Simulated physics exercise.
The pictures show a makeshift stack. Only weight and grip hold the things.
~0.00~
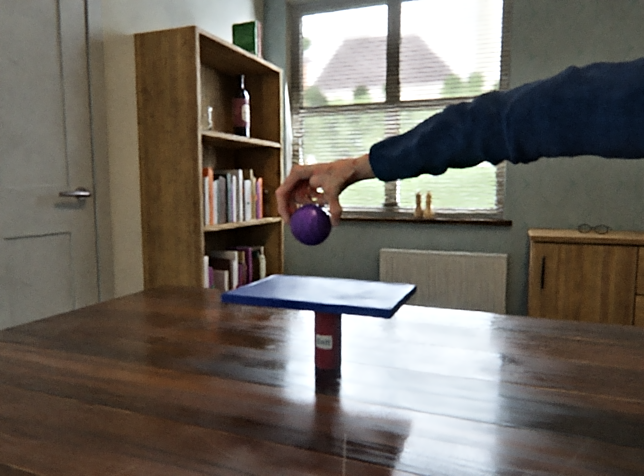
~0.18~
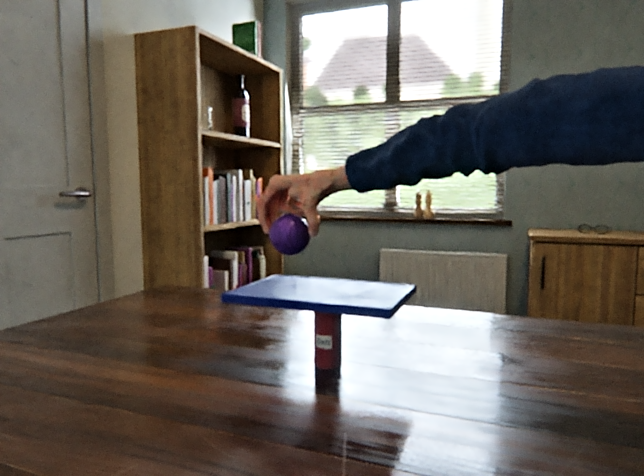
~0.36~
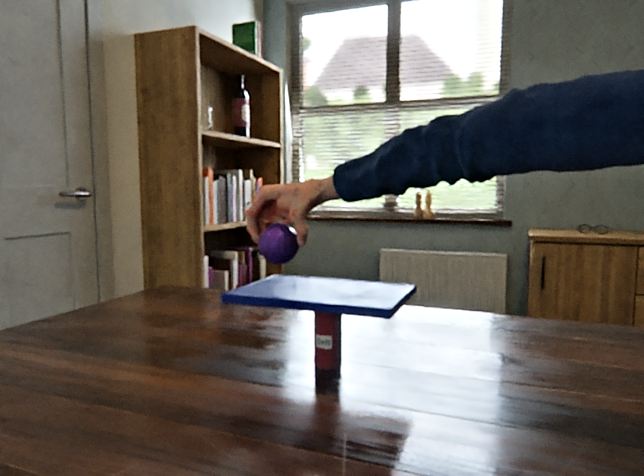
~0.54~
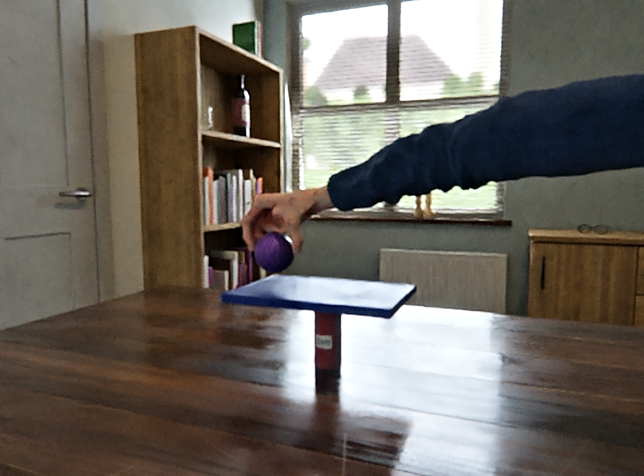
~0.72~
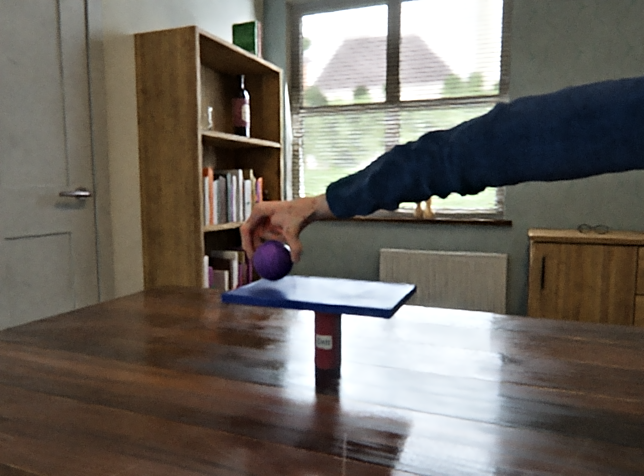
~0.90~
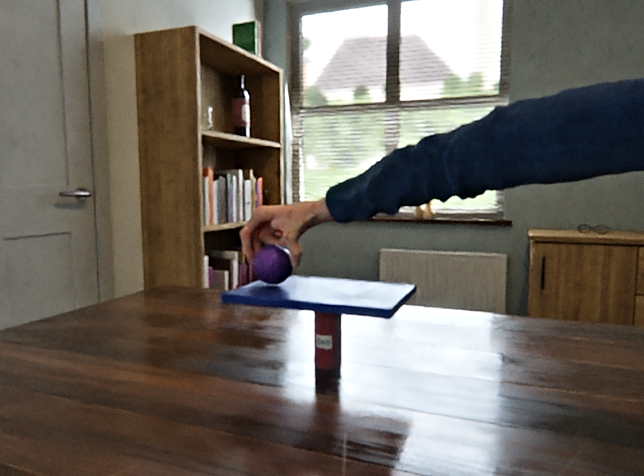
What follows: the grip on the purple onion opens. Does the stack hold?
Outcome: The stack loses its balance.
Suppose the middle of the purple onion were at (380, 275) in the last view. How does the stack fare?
Then it gives way.
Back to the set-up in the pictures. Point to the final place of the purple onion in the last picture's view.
Around (247, 334).
After 1.20 s, purple onion now fallen; blue lid turned 50° from how it was put.
After 1.30 s, blue lid turned 65° from how it was put.
After 1.60 s, blue lid now fallen; red shaker turned 58° from how it was put.
After 1.70 s, red shaker now fallen.
In the end (2.0 s), fallen, purple onion, blue lid and red shaker. At the end, from the last picture's camera, purple onion near (247, 334). The stack comes apart.
